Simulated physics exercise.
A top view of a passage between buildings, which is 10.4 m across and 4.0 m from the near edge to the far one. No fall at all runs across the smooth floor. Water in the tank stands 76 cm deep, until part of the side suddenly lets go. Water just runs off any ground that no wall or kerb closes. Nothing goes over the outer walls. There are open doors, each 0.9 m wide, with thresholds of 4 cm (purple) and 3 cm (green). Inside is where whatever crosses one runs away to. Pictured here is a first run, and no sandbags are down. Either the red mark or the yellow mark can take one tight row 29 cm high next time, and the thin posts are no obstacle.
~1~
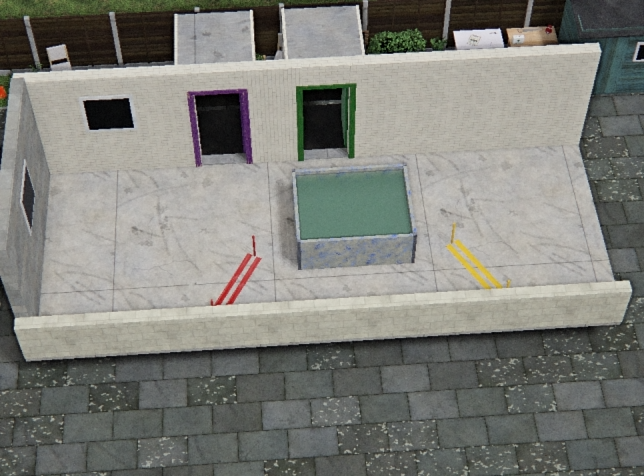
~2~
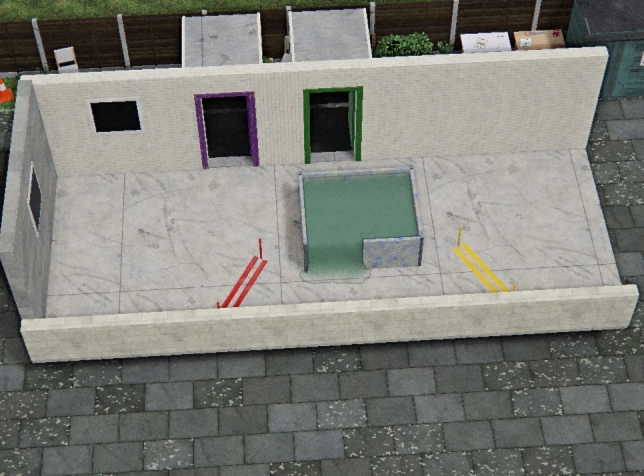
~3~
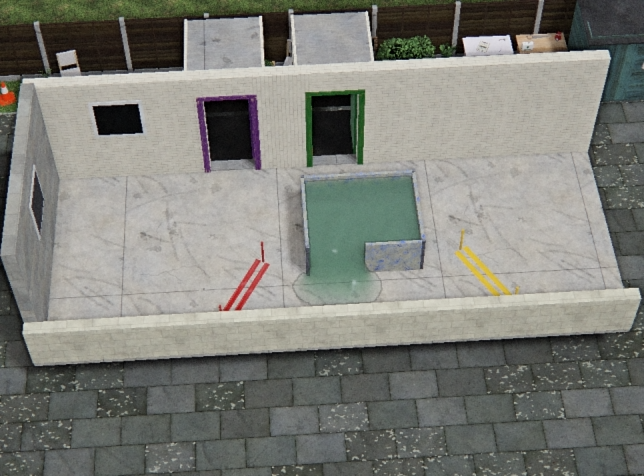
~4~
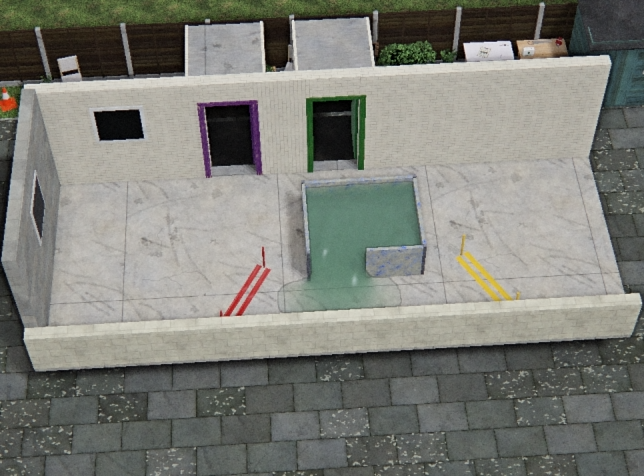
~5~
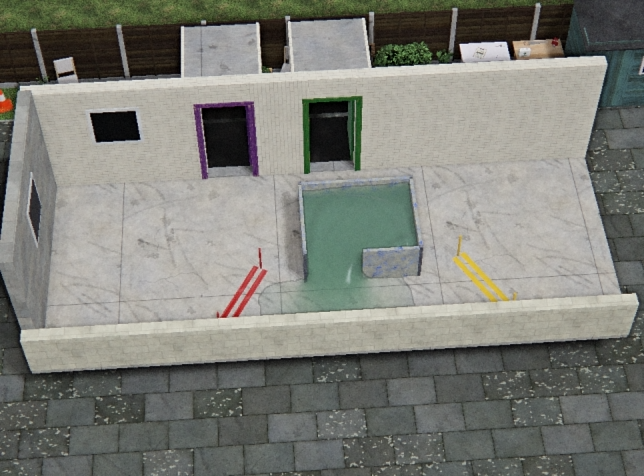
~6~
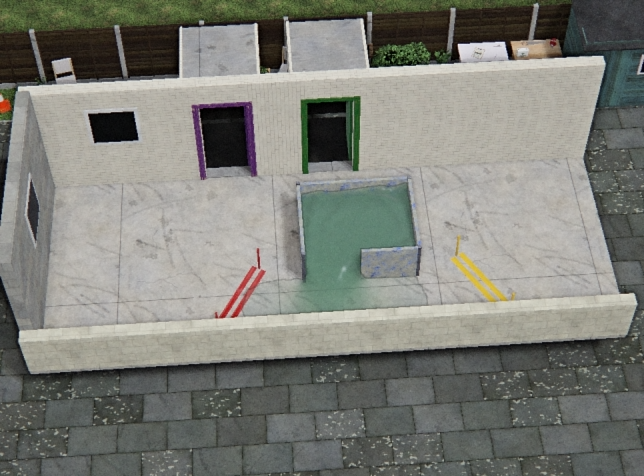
In a walled passage with a pale marble floor, a purple doorway and a green doorway, a square tank stands full of still, greenish water. The left part of its front side opens, and water pours through the gap onto the floor, then spreads in a shallow sheet toward the low near wall.
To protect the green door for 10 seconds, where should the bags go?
On the red mark.
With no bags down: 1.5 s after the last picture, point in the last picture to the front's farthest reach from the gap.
In the last view, it's close to (42, 352).
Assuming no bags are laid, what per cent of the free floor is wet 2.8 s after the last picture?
I'd guess around 70 in a hundred.
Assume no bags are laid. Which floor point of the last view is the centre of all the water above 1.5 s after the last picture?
The water is centred close to (331, 277).
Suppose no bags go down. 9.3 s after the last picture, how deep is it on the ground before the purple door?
5.0 cm.
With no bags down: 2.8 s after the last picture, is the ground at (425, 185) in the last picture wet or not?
Bone dry.
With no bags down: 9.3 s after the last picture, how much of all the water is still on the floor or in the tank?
Roughly 74 per cent.
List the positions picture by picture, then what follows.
In the first frame, still water, 76 cm deep, in the tank at (353, 205).
In the second frame, water pours out at (335, 261) and has run 0.6 m, to (302, 273); typically 6 cm deep outside, 76 cm at the tank's back.
In the third frame, the front is at (368, 301), 0.9 m from the gap at (337, 264); 0.9 m2 of floor is under water; 76 cm left at the back of the tank.
In the fourth frame, the front is at a hidden place, 1.4 m from the gap at (338, 271); 2.2 m2 of floor is under water; 72 cm left at the back of the tank.
In the fifth frame, the front is at a hidden place, 1.7 m from the gap at (335, 271); 2.9 m2 of floor is under water; 64 cm left at the back of the tank.
In the sixth frame, the front is at a hidden place, 2.0 m from the gap at (333, 272); 3.2 m2 of floor is under water; 65 cm left at the back of the tank.
Then, 0.7 s after the last picture water covers 15 % of the floor and is deepest (52 cm) near (330, 326) in the run without bags; in at the green door, 0 L with no bags, 0 L with the row on red, 0 L on yellow.
Then, 1.5 s after the last picture water covers 40 % of the floor and is deepest (39 cm) near (331, 335) in the run without bags; in at the green door, 0 L with no bags, 0 L with the row on red, 0 L on yellow.
Then, 2.8 s after the last picture water covers 70 % of the floor and is deepest (26 cm) near (331, 335) in the run without bags; in at the green door, 0 L with no bags, 0 L with the row on red, 0 L on yellow.
Then, 5.3 s after the last picture water covers 80 % of the floor and is deepest (17 cm) near (55, 200) in the run without bags; in at the green door, 0 L with no bags, 2 L with the row on red, 0 L on yellow.
Then, 9.3 s after the last picture water covers 95 % of the floor and is deepest (9 cm) near (293, 228) in the run without bags; in at the green door, 0 L with no bags, 4 L with the row on red, 45 L on yellow.
